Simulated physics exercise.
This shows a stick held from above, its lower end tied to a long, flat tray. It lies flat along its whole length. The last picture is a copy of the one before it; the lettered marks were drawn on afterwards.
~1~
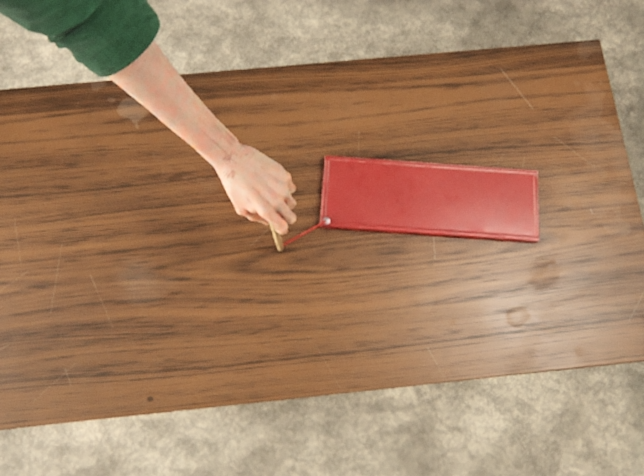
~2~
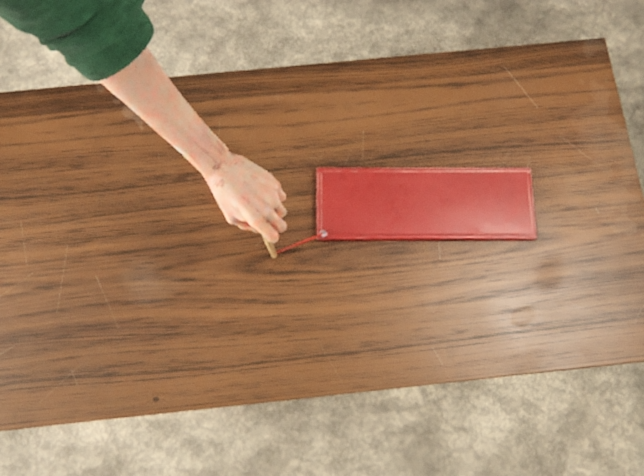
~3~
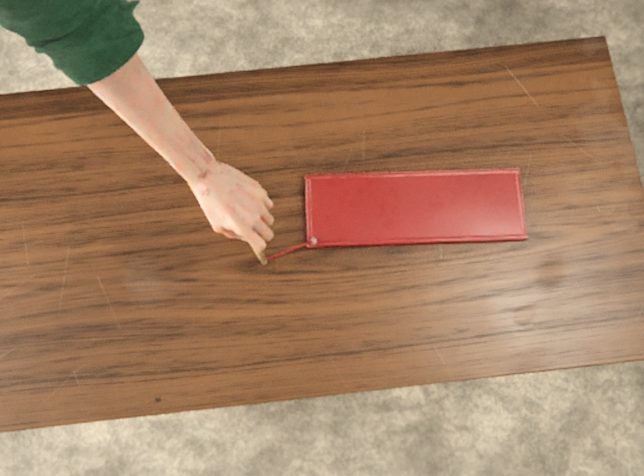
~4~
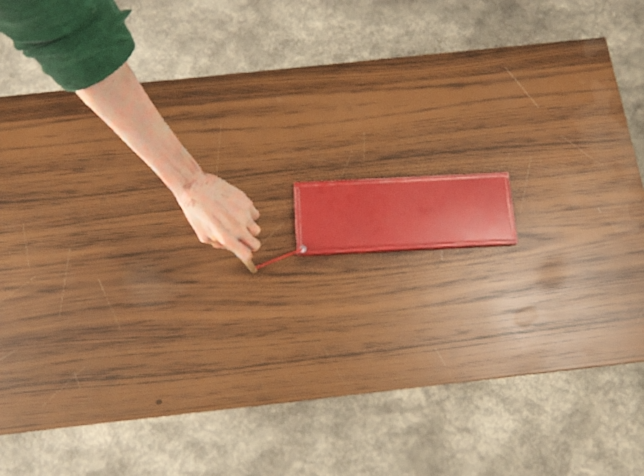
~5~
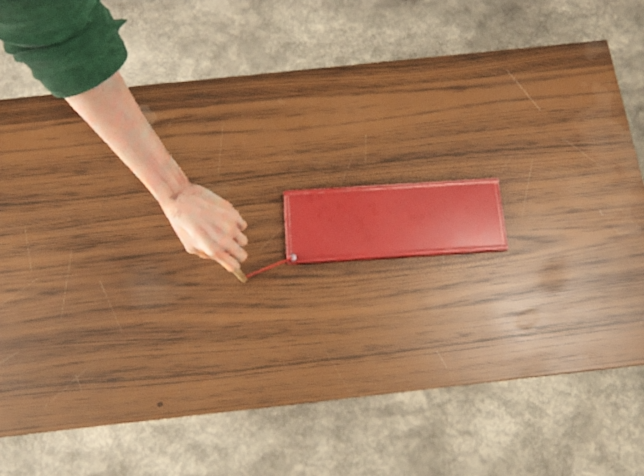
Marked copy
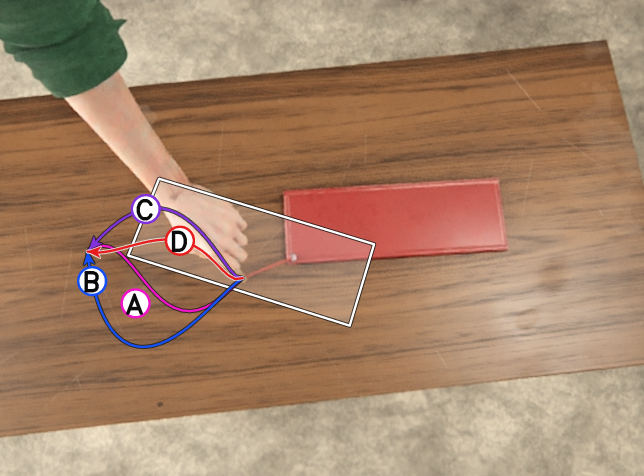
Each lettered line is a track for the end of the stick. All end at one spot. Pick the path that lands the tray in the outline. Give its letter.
Take A.
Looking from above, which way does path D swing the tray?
On that path, clockwise.
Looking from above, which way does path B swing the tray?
Clockwise.
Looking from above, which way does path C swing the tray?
Clockwise.
On the marked copy, A from (243, 278) via (162, 300) to (87, 251); B from (243, 278) via (137, 347) to (87, 251); C from (243, 278) via (175, 212) to (89, 249); D from (243, 278) via (172, 240) to (87, 251); the outline at (251, 250).
With A. Early on, foot of the stick (185, 311), middle of the tray (338, 246).
Further on, foot of the stick (136, 270), middle of the tray (298, 252).
At the end, foot of the stick (88, 252), middle of the tray (252, 249); it lies in the outline.
As for the rest, B leaves its middle at (245, 273); C leaves its middle at (250, 224); D leaves its middle at (251, 235).
